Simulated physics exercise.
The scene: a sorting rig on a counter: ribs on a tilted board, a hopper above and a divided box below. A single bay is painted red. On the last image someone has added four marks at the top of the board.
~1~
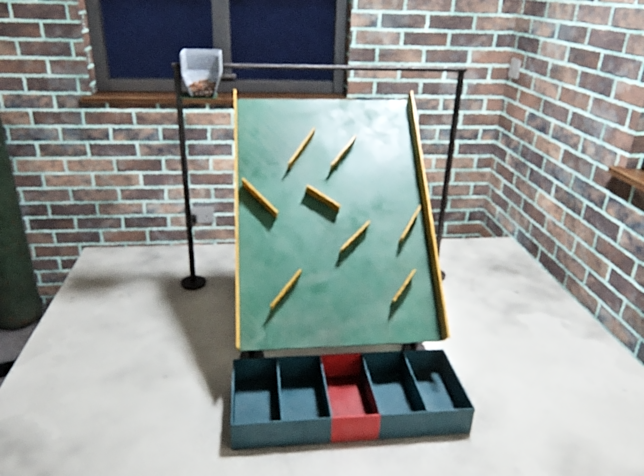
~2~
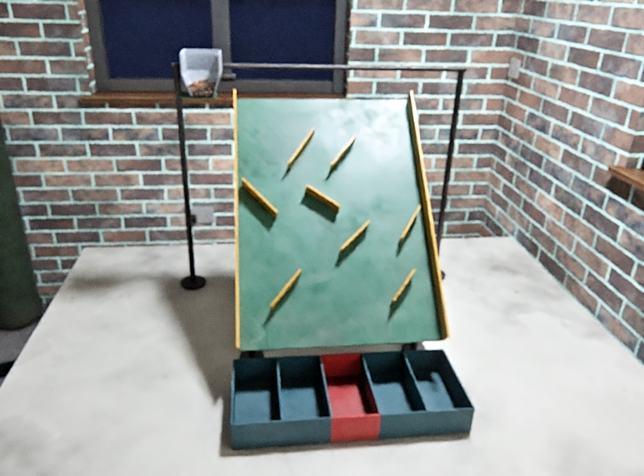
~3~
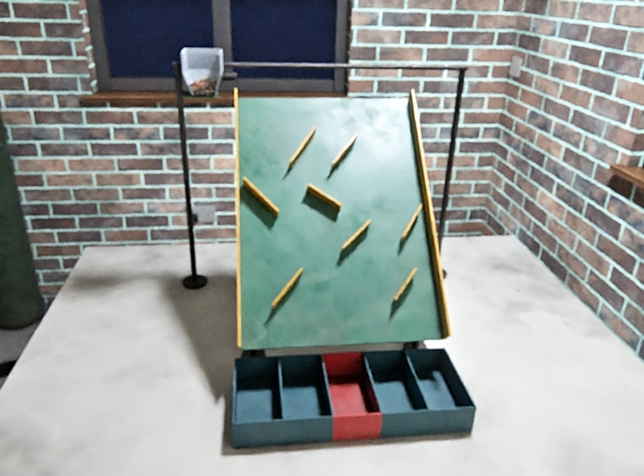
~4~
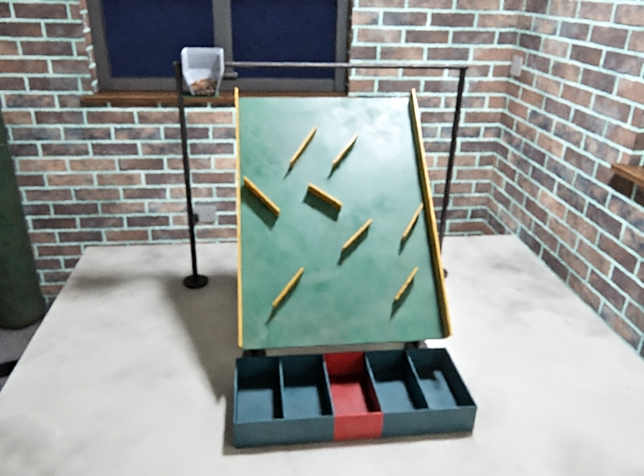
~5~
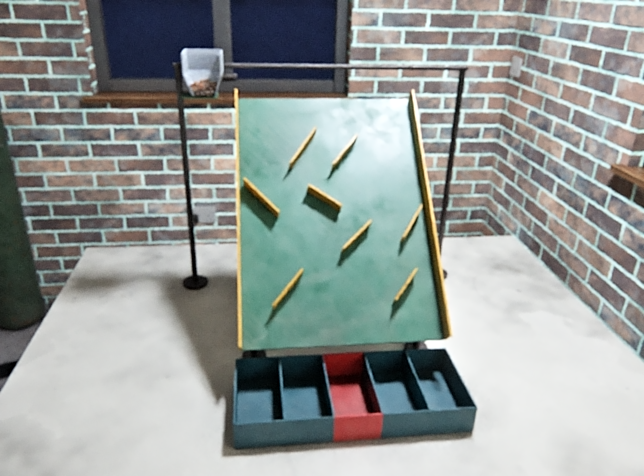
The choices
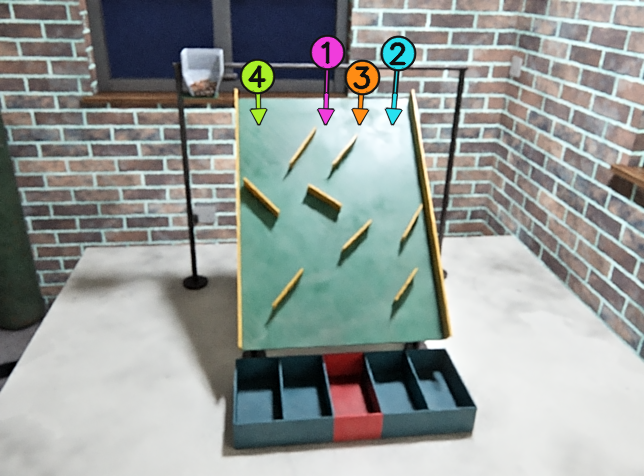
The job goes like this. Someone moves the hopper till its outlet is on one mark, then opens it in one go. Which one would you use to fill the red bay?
4.
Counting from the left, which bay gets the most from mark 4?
The third from the left.
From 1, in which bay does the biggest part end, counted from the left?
The second.
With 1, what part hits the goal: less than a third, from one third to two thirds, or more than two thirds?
Mark 1 gives less than a third.
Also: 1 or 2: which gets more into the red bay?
Here it is mark 2.
On the marked copy, mark 1 meets the board at (325, 118); mark 2 meets the board at (392, 118); mark 3 meets the board at (359, 118); mark 4 meets the board at (258, 118).
With 1, a small part in the red bay, most in other bays.
With 2, about a third in the red bay, about half in other bays, a small part outside the box.
With 3, about a third in the red bay, about two thirds in other bays, a stray few outside the box.
With 4, most in the red bay, a small part in other bays, a stray few held on the board, a small part outside the box.
